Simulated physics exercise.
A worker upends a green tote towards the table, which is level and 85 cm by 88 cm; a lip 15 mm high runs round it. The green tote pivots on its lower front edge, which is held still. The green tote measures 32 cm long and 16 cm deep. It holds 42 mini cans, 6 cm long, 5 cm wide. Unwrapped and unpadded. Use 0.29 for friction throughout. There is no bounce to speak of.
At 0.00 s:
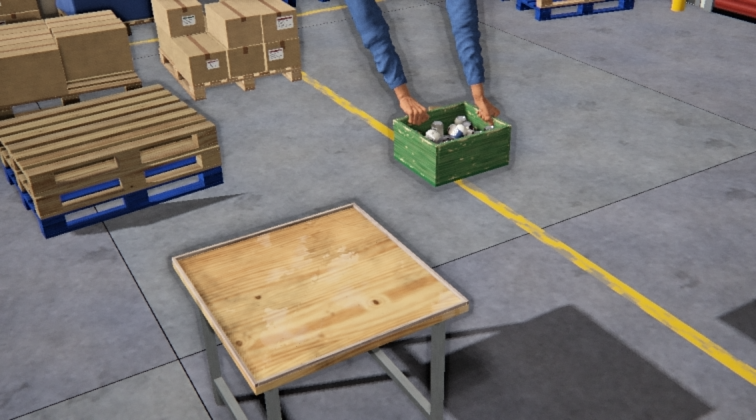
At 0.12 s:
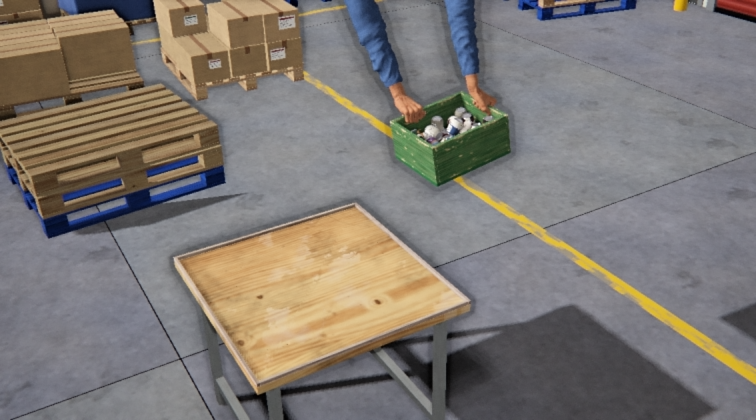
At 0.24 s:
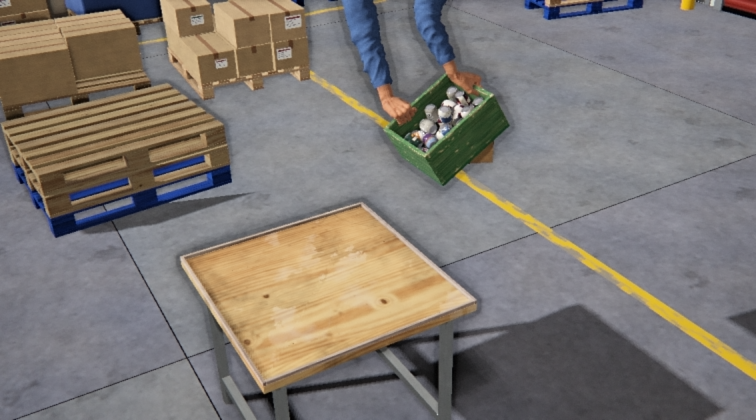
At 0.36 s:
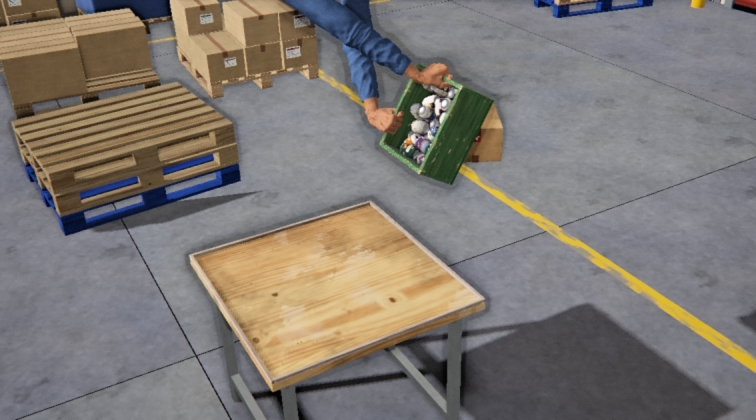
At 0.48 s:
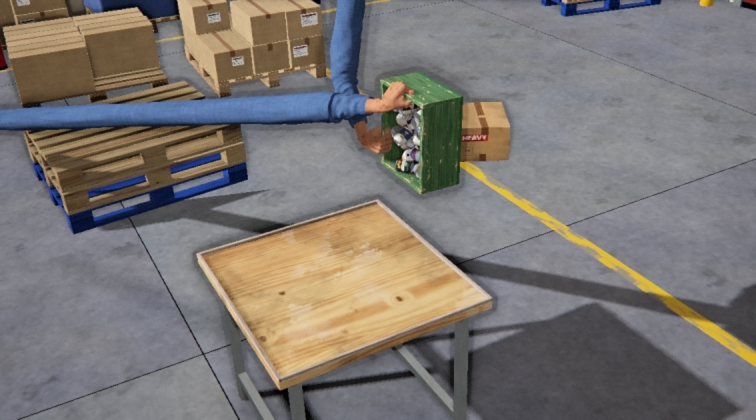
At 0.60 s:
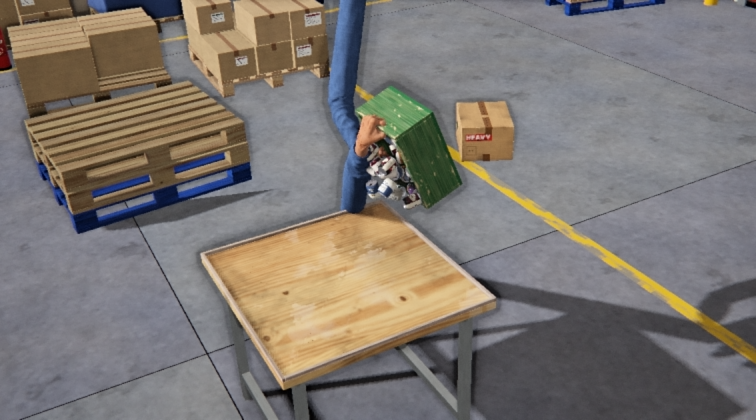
A worker's blue-sleeved arms gripped a green tote of small cans beyond a wooden table and steadily tilted it over past its side, revealing a cardboard box behind, as some cans began coming out.
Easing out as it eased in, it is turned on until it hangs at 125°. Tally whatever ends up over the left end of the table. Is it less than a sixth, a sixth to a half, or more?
It is going to be fewer than a sixth.
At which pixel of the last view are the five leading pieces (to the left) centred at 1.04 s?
Centre: Approx. (246, 303) px.
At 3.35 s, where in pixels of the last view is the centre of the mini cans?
Look around pixel (319, 283).
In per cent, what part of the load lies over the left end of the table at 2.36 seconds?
Share at that moment: About 5 %.
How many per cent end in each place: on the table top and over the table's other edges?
About 95 in a hundred first and about 0 in a hundred second.
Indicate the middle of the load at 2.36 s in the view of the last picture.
Near pixel (319, 283).
After 1.04 s, tilt 125°; 42 on the table top.
After 1.59 s, tilt 125°; 40 on the table top and 2 over the left end of the table.
After 2.36 s, tilt 125°; 40 on the table top and 2 over the left end of the table.
Outcome (at 3.35 s), 40 on the table top and 2 over the left end of the table. Asked share, 2 of 42, 5 per cent.
